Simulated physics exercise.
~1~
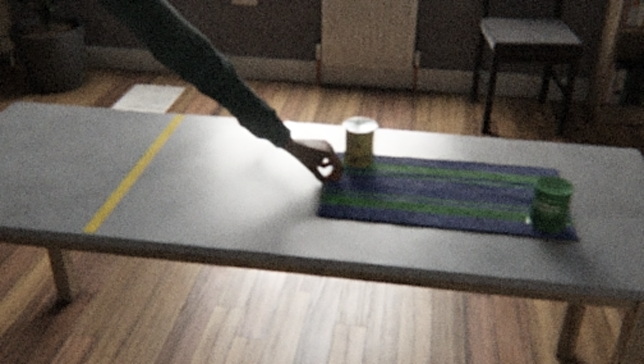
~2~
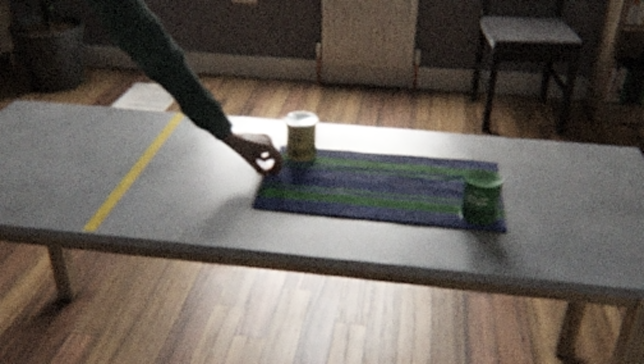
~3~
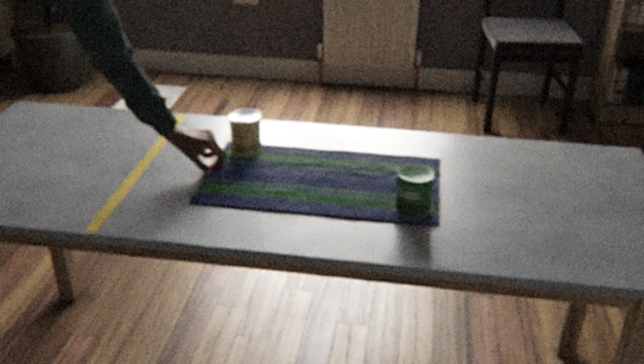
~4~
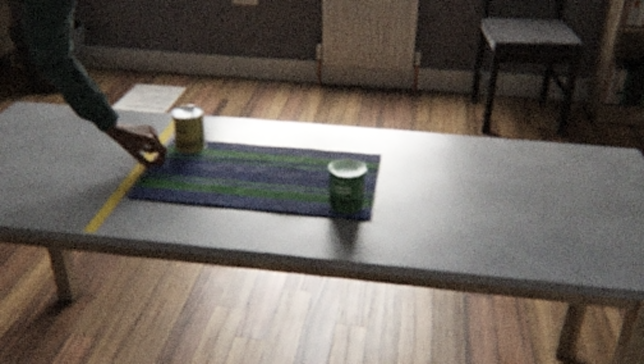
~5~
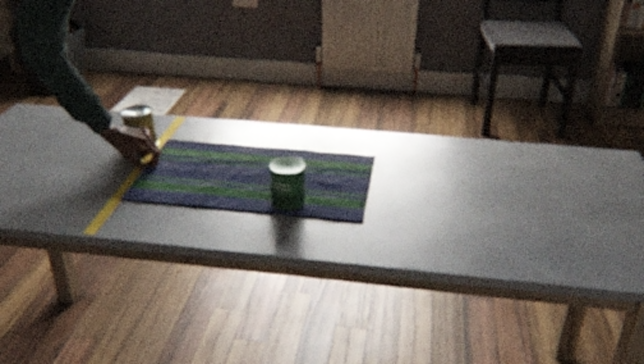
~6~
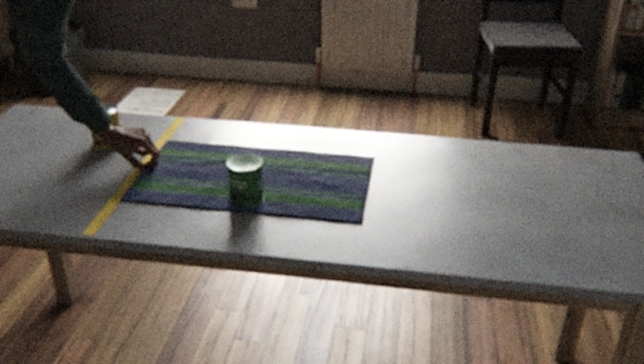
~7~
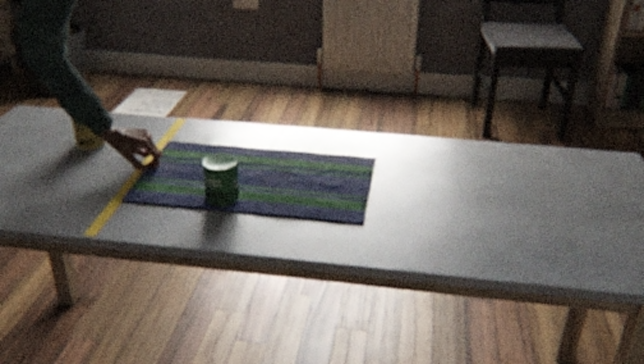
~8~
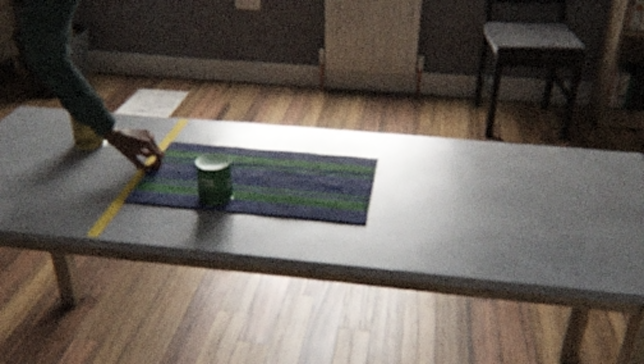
A hand reaching in from the left drags a blue and green striped place mat leftward along a pale grey table, carrying a yellow tin near its back edge and a green tin toward its right end. The slightly swaying view looks down across the table in a dim, wood-floored room with a dark chair behind. The mat halts when its front edge reaches a strip of yellow tape. Both tins keep sliding upright, and the yellow one shoots off the front, coming to rest partly hidden behind the arm. The green tin slows and stays standing on the mat.
